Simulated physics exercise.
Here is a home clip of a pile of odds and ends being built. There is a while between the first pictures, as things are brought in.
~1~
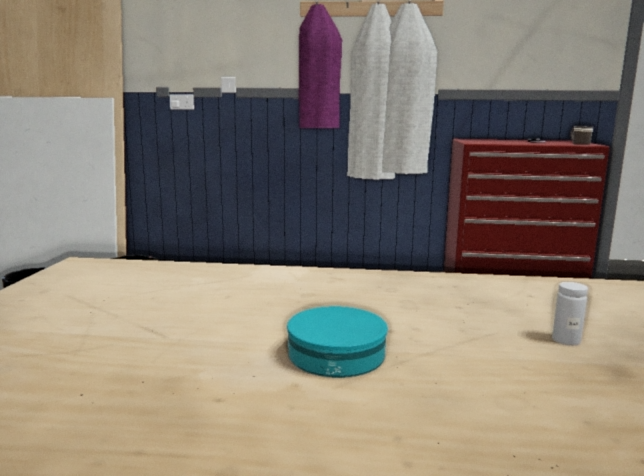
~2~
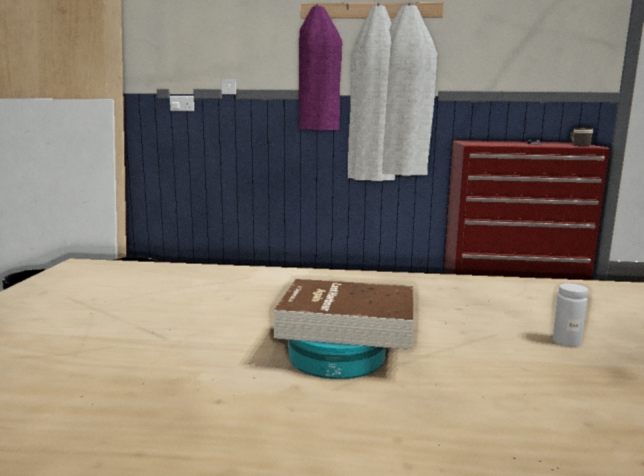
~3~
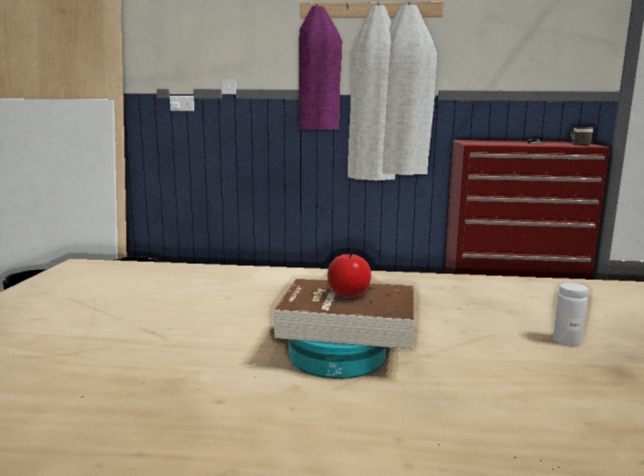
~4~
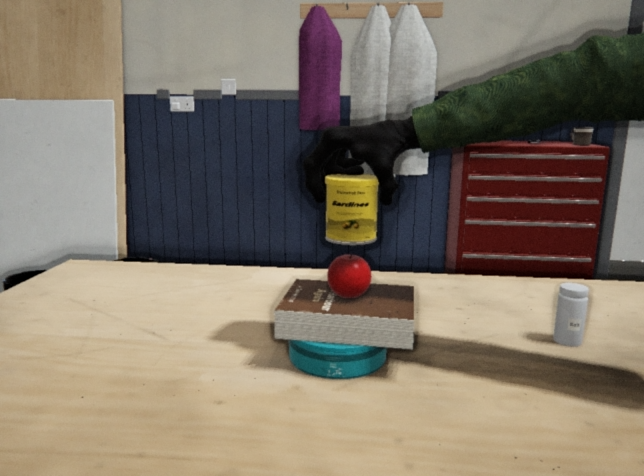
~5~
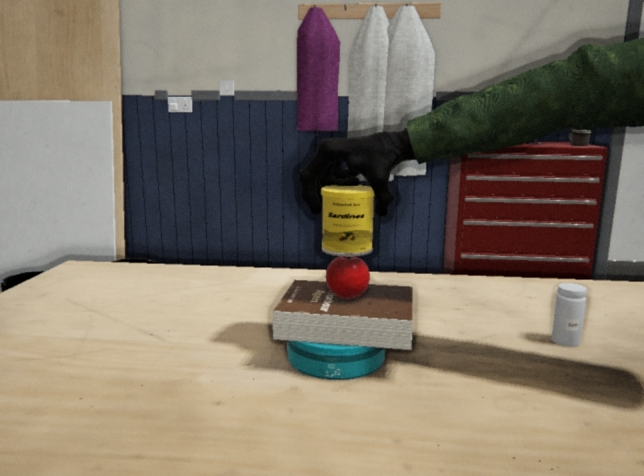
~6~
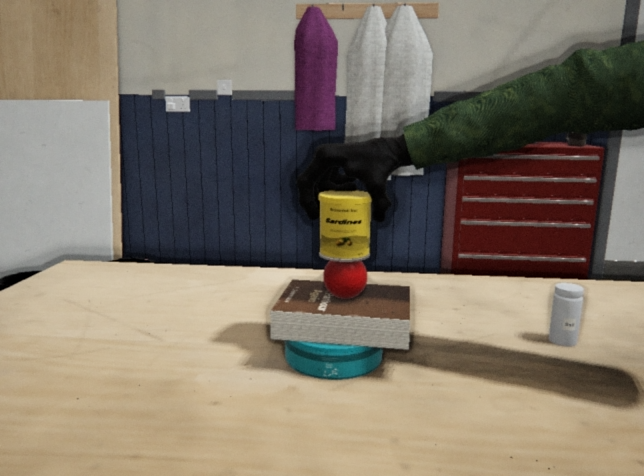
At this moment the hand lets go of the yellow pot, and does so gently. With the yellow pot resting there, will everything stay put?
It doesn't stay intact.
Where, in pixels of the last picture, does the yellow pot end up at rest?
The object ends up somewhere around (216, 321).
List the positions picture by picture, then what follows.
In the first picture, the last thing is not in view yet.
In the second picture, the last thing is not in view yet; white shaker (570, 315).
In the third picture, the last thing is not in view yet; red apple (349, 276).
The fourth picture shows still above its spot; yellow pot (351, 208); white shaker (571, 314).
The fifth picture shows still above its spot; yellow pot (348, 219); red apple (348, 277).
The sixth picture shows in place under the hand; yellow pot (345, 225); white shaker (566, 314).
Then, 0.60 s past the last view, yellow pot now fallen.
Then, 0.70 s past the last view, things are still on the move.
Then, 0.80 s past the last view, as before.
Finally, fallen, yellow pot; the other 4 still in place. Final places as the last picture's camera would see them, yellow pot near (216, 321). The pile gives way.
